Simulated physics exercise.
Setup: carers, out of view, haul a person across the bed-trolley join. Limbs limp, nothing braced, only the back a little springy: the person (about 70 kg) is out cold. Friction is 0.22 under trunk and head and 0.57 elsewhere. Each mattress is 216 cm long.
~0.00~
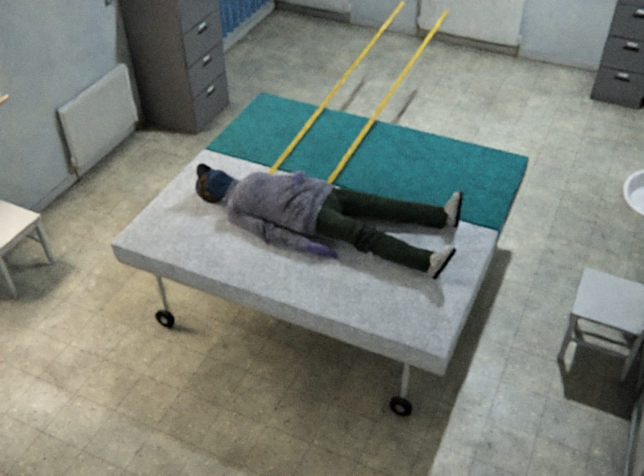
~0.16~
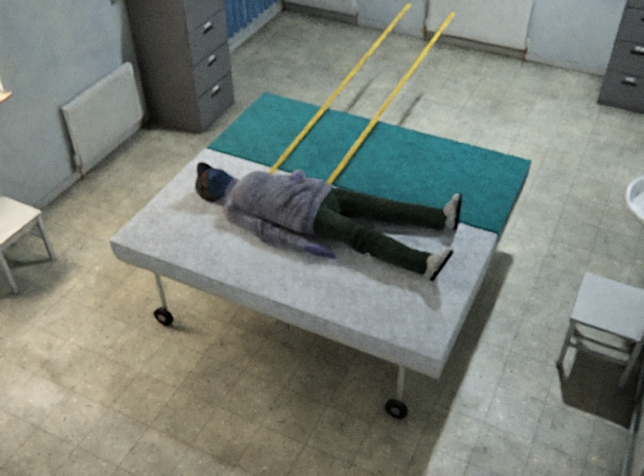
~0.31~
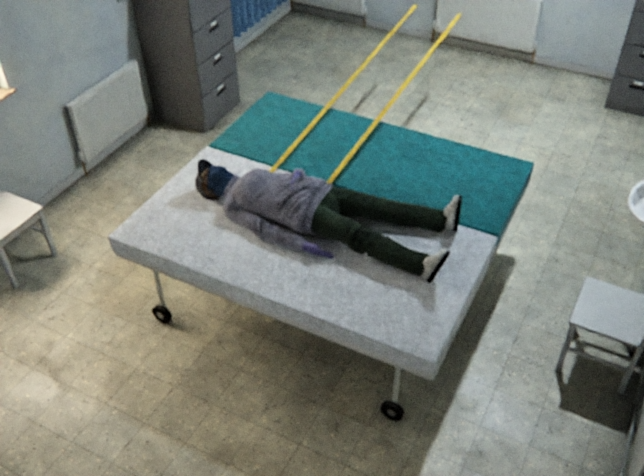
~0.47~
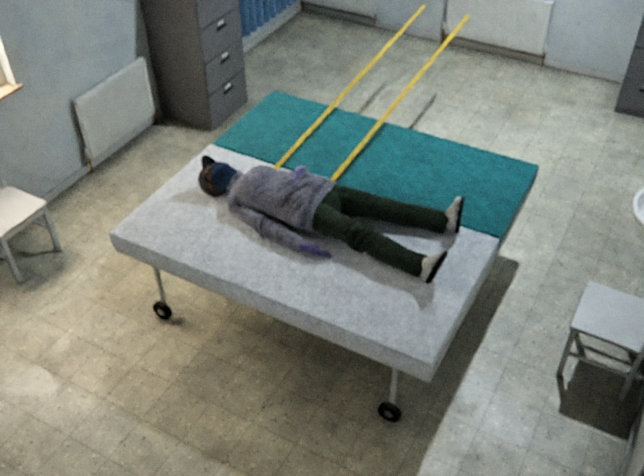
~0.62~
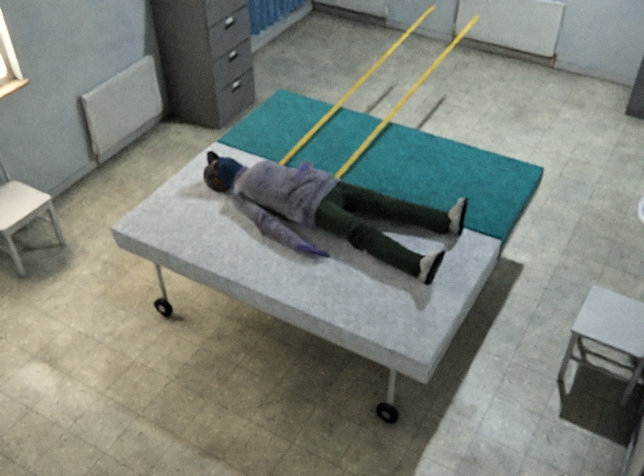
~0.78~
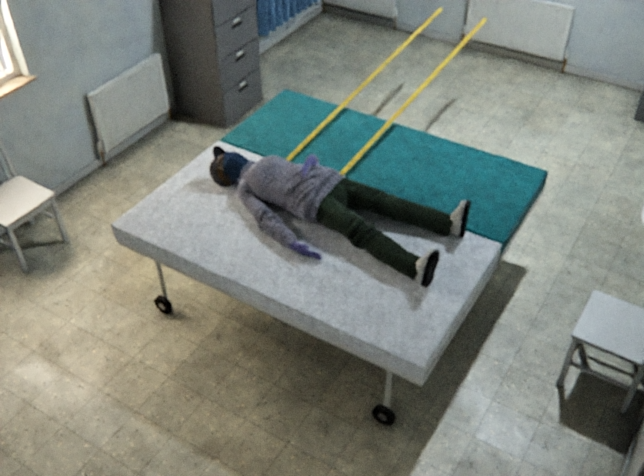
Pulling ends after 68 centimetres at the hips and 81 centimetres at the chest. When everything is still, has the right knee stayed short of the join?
Yes, it lies before the join.
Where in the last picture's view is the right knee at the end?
Once everything settles, you'd find it around (369, 193).
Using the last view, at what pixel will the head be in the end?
The head finishes near (285, 115).
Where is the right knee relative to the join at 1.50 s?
Short of it, by close to 28 cm.
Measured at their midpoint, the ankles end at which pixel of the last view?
Around (414, 227).
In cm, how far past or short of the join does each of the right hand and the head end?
Right hand: 40 cm short; head: 40 cm past.
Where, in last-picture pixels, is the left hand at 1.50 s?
About (380, 148).
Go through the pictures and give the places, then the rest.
The first frame shows right knee (366, 239), left hand (297, 184); hip strap drawn 0 cm.
The second frame shows right knee (364, 240), left hand (296, 184); hip strap drawn 0 cm.
The third frame shows right knee (362, 239), left hand (295, 182); hip strap drawn 1 cm.
The fourth frame shows right knee (362, 238), left hand (298, 179); hip strap drawn 3 cm.
The fifth frame shows right knee (363, 236), left hand (302, 174); hip strap drawn 6 cm.
The sixth frame shows right knee (363, 235), left hand (308, 168); hip strap drawn 11 cm.
After 1.00 s the right knee is 42 cm short of the join, near (365, 230) in the last picture's view; the left hand 11 cm short of the join.
After 1.50 s the right knee is 27 cm short of the join, near (367, 214) in the last picture's view.
After 2.00 s the right knee is 14 cm short of the join, near (368, 198) in the last picture's view; the left hand 49 cm past the join.
Final state at 3.2 s, head crosses the join; left hand crosses the join; right hand stops short of the join; right ankle stops short of the join; right knee stops short of the join.
